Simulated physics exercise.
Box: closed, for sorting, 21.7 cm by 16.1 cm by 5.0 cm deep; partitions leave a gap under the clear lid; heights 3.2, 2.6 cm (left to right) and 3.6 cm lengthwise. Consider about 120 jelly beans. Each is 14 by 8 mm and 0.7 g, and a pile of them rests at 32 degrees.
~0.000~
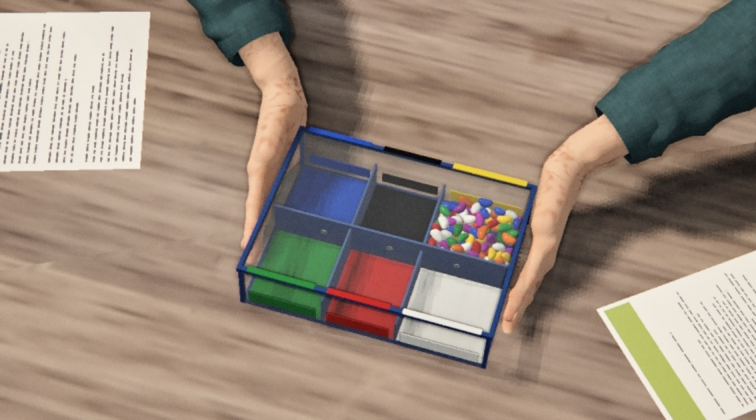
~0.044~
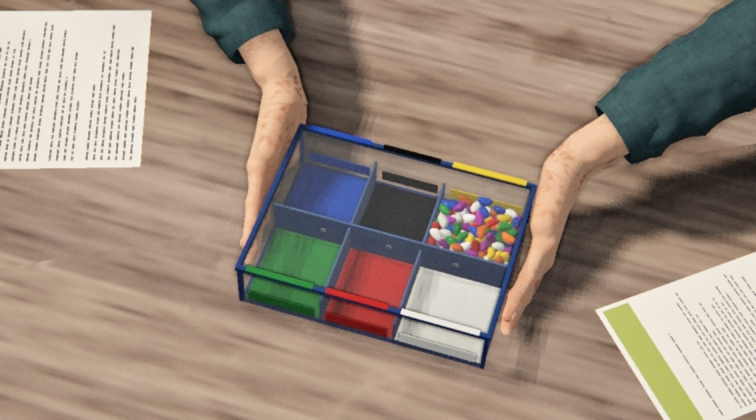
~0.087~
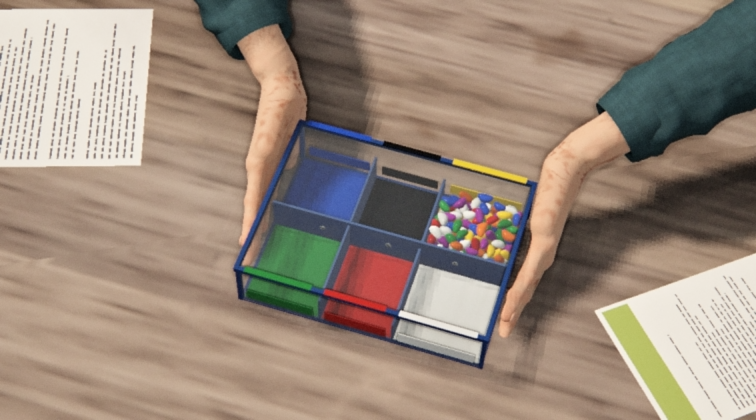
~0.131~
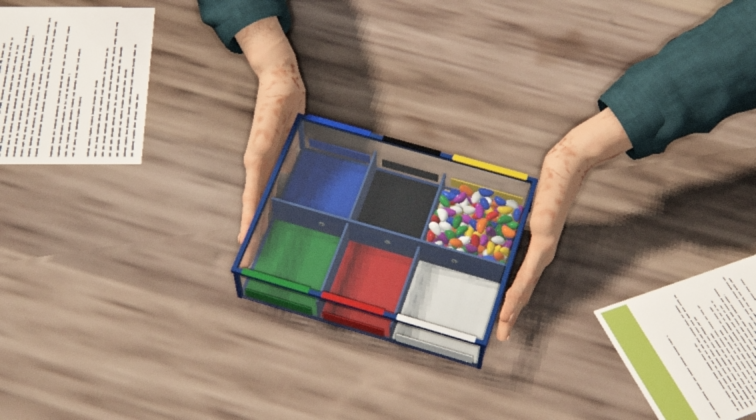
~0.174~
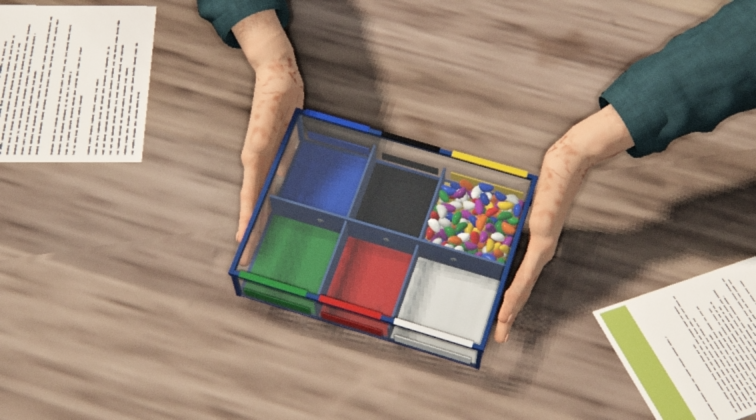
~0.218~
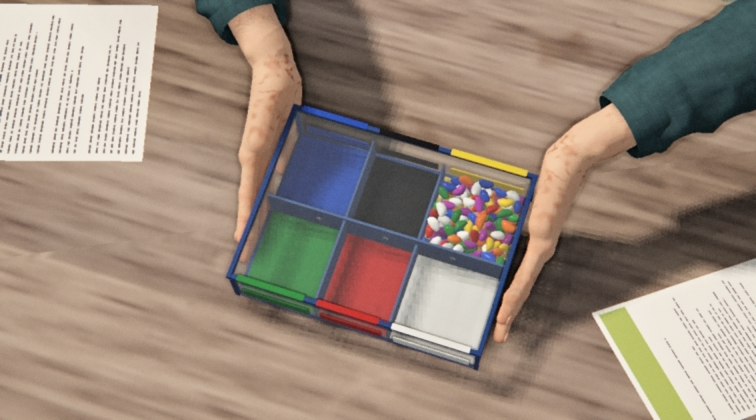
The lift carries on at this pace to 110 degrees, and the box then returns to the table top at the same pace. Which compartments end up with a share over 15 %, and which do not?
Red not over, blue not over, green not over, yellow over, white over, black not over.
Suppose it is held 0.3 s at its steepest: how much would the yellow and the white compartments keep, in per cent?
Final amounts, yellow 55% and white 35%.
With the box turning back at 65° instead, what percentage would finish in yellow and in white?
Yellow: 95; white: 5 (per cent).
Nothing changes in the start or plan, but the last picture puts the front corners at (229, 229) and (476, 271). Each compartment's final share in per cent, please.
Red 0; blue 30; green 0; yellow 35; white 0; black 35.
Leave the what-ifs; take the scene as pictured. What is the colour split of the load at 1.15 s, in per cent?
Red = 5, blue = 0, green = 0, yellow = 70, white = 30, black = 0 (per cent).
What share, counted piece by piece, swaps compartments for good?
Roughly 45 %.
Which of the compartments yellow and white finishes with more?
It is the yellow one.
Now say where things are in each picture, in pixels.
The first picture shows box tilt 0 degrees, front corners at (242, 267) and (489, 334); yellow 100 %.
The second picture shows box tilt 1 degrees, front corners at (241, 267) and (487, 335).
The third picture shows box tilt 3 degrees, front corners at (239, 267) and (485, 337), lowest corner right front.
The fourth picture shows box tilt 8 degrees, front corners at (237, 269) and (483, 341), lowest corner right front.
The fifth picture shows box tilt 12 degrees, front corners at (235, 271) and (480, 346), lowest corner right front.
The sixth picture shows box tilt 17 degrees, front corners at (232, 274) and (477, 351), lowest corner right front; yellow 100 %. The box's pace is about 105 degrees a second.
After 1.15 s, tilt 110 degrees; red 5 %, yellow 70 %, white 30 %.
After 1.77 s, tilt 49 degrees; red 5 %, yellow 60 %, white 35 %.
After 2.44 s, tilt 0 degrees; red 5 %, yellow 55 %, white 40 %.
At rest (2.9 s), red 5 %, blue 0 %, green 0 %, yellow 55 %, white 40 %, black 0 %.
